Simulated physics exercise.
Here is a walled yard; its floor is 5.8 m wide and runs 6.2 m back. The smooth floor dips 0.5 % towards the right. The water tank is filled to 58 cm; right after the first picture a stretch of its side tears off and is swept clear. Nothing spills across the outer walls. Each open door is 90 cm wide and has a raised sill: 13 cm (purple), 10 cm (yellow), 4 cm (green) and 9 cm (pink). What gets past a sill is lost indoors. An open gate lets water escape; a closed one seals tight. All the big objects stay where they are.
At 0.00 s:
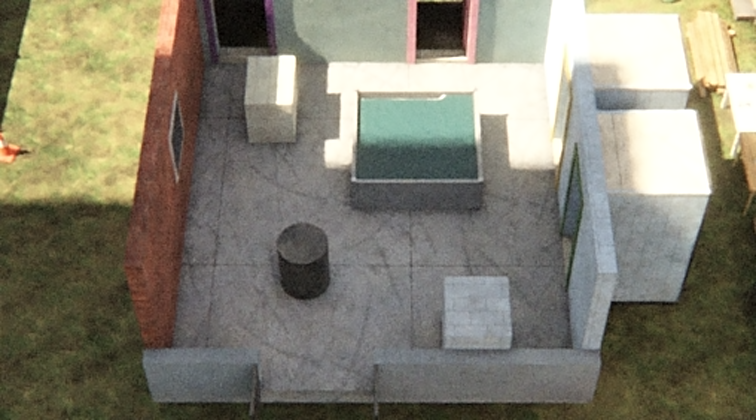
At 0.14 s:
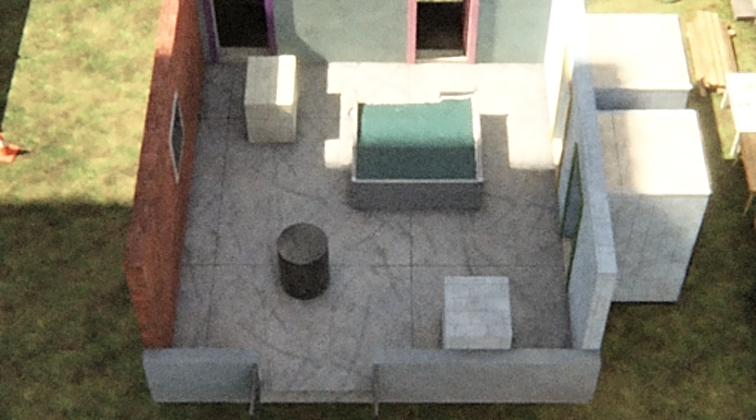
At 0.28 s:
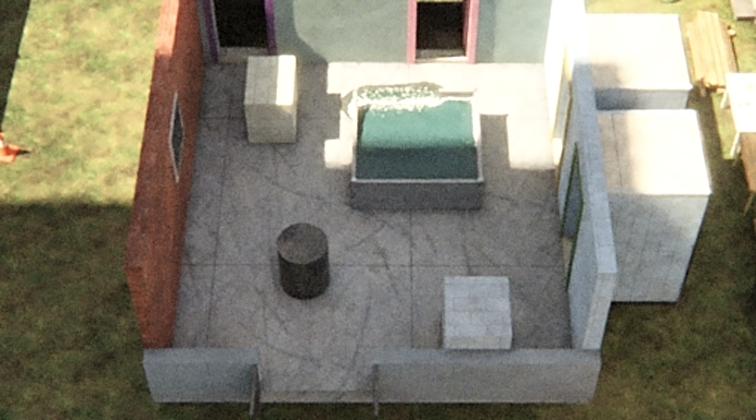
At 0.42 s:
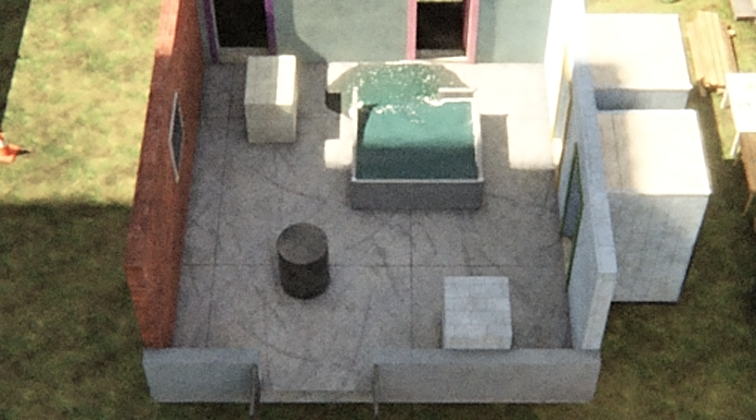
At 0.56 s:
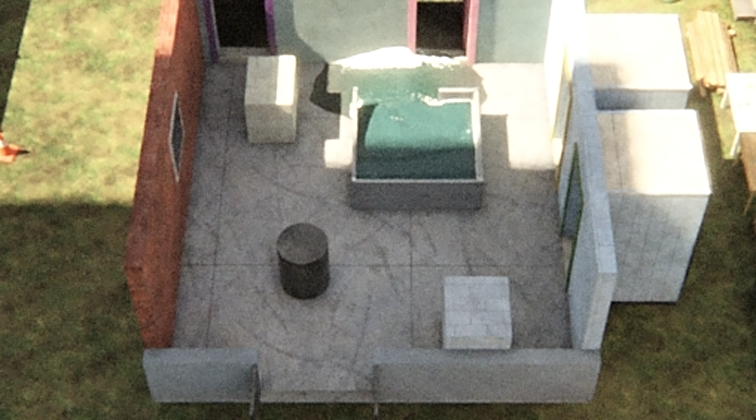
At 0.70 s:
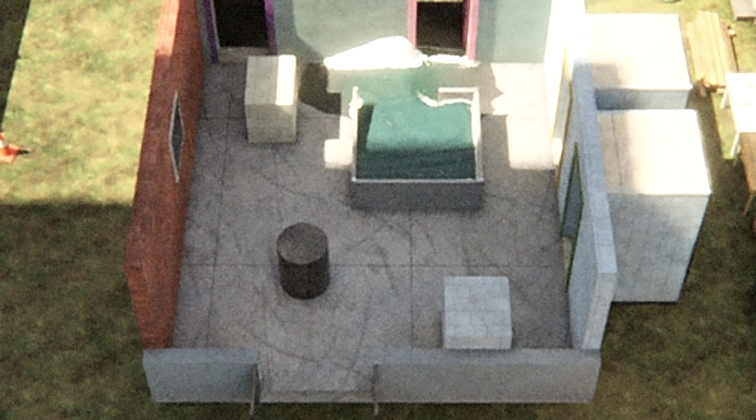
In a walled yard with a dark drum and pale blocks, a rectangular tank of green water stands whole and still. Its far side gives way, and water pours out behind it in a frothy sheet, spreading toward the back wall and sideways while the level inside drops slightly.
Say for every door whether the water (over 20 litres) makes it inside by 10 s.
Within that time: At the purple door it exceeds the limit; at the yellow door it keeps below the limit; at the green door it does not reach the limit; at the pink door it passes the limit.
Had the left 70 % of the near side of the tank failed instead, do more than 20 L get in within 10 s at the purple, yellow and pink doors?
Against that limit: Purple under, yellow below, pink under.
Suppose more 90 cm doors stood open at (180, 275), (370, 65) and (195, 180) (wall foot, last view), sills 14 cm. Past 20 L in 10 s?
In that order: Under, over, below.
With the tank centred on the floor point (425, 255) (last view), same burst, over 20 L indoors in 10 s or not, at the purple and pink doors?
Against that limit: Purple under, pink above.
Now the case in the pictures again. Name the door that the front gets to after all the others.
It is the green one.
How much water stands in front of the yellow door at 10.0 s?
Roughly 3.5 cm deep.
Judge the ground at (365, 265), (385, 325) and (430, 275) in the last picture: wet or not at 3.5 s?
In that order: Still dry, not reached, not reached.
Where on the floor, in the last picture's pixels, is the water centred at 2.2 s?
Around (384, 121).
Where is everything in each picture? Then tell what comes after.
The water tank at (416, 137) is whole and still, 58 cm deep, in the first picture.
Water pours out on the water tank's far side and has run 0.7 m, to a hidden place; typically 11 cm deep outside, 58 cm at the water tank's back, in the second picture.
Water pours out on the water tank's far side and has run 1.0 m, to a hidden place; typically 10 cm deep outside, 58 cm at the water tank's back, in the third picture.
Water pours out on the water tank's far side and has run 1.4 m, to (433, 65); typically 8 cm deep outside, 58 cm at the water tank's back, in the fourth picture.
The front is at (464, 66), 1.7 m from the gap on the water tank's far side; 2.9 m2 of floor is under water; 55 cm left at the back of the water tank, in the fifth picture.
The front is at (485, 66), 1.9 m from the gap on the water tank's far side; 3.2 m2 of floor is under water; 48 cm left at the back of the water tank, in the sixth picture.
After 1.4 s water covers 15 % of the floor and is deepest (42 cm) near (384, 68); purple door 5 cm at the sill, 0 L in, yellow door not reached, green door not reached, pink door 27 cm at the sill, 79 L in.
After 2.2 s water covers 20 % of the floor and is deepest (38 cm) near (205, 75); purple door 9 cm at the sill, 0 L in, yellow door not reached, green door not reached, pink door 24 cm at the sill, 165 L in.
After 3.5 s water covers 50 % of the floor and is deepest (26 cm) near (205, 67); purple door 19 cm at the sill, 28 L in, yellow door 6 cm at the sill, 0 L in, green door 1 cm at the sill, 0 L in, pink door 17 cm at the sill, 234 L in.
After 6.0 s water covers 85 % of the floor and is deepest (14 cm) near (268, 75); purple door 13 cm at the sill, 52 L in, yellow door 5 cm at the sill, 0 L in, green door 3 cm at the sill, 0 L in, pink door 10 cm at the sill, 268 L in.
After 10.0 s water covers 100 % of the floor and is deepest (11 cm) near (546, 377); purple door 5 cm at the sill, 52 L in, yellow door 4 cm at the sill, 0 L in, green door 8 cm at the sill, 6 L in, pink door 6 cm at the sill, 270 L in.
